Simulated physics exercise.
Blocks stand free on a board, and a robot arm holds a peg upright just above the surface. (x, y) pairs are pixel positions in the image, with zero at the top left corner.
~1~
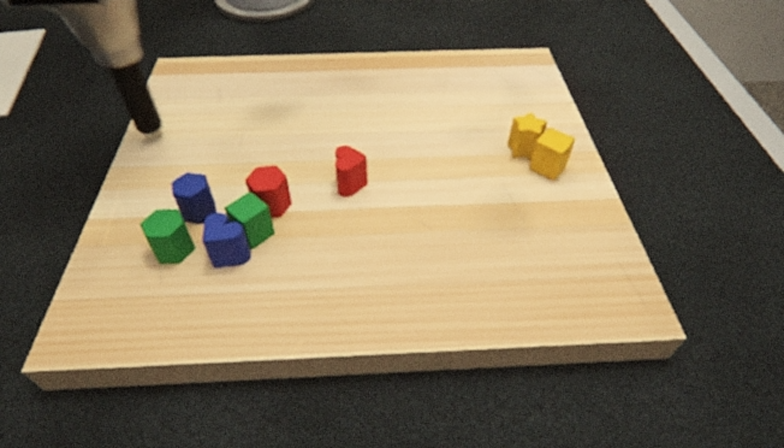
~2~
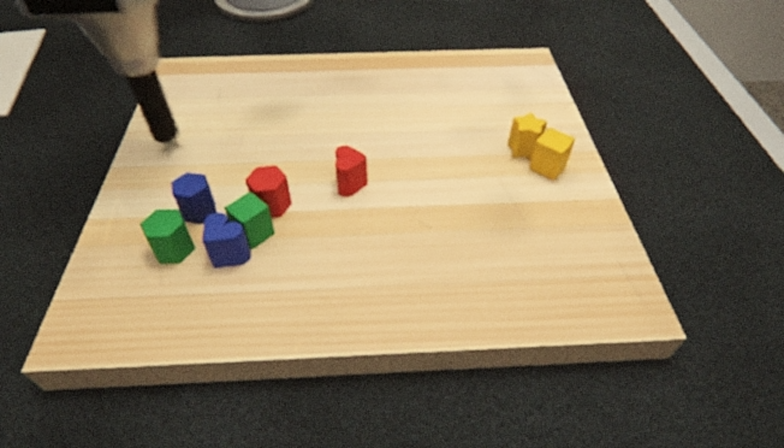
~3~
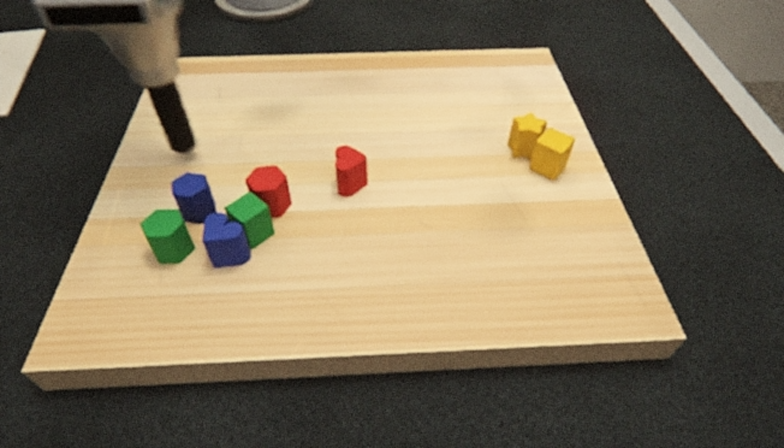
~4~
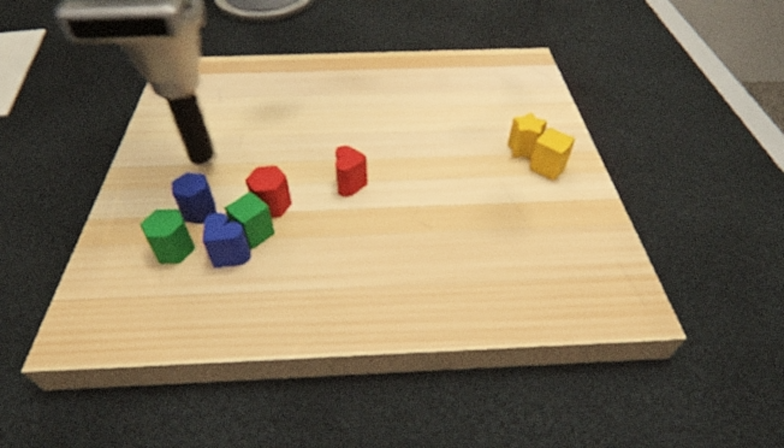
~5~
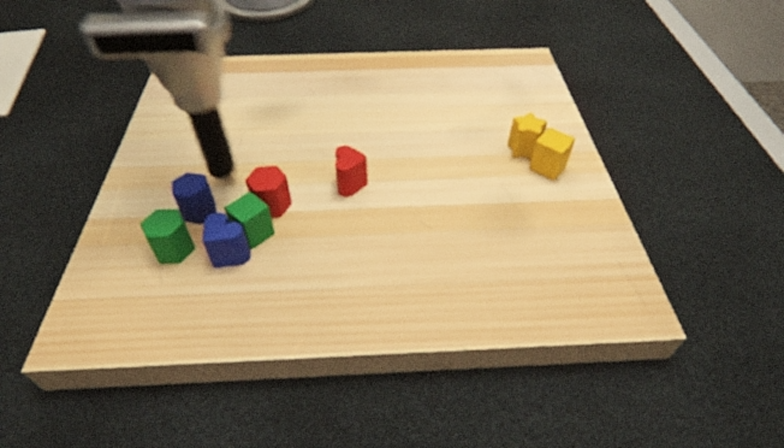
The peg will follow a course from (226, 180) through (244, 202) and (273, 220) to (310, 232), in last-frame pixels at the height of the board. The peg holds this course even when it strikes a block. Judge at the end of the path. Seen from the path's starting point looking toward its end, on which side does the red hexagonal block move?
The red hexagonal block goes left.
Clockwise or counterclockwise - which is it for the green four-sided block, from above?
Clockwise, looking down.
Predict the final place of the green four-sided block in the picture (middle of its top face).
I'd say the green four-sided block ends with its top centre at (261, 220).
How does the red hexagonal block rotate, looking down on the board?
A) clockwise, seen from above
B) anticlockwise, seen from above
Correct choice: B.
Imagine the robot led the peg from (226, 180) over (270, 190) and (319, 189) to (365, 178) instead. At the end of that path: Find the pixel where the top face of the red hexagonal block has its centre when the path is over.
I expect it at (285, 187).
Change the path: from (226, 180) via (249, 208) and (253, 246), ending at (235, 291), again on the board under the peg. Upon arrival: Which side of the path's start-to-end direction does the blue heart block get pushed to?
With start-to-end as forward, it shifts right.
What follows on the original path. One third of the way, peg at (243, 194); red hexagonal block at (270, 178).
Two thirds of the way, peg at (271, 212); green four-sided block at (256, 217), turned 40° clockwise; red hexagonal block at (301, 183), turned 55° anticlockwise.
At the end, peg at (309, 223); blue hexagonal block unmoved; green four-sided block at (261, 220), turned 65° clockwise; red hexagonal block at (320, 181), turned 90° anticlockwise.
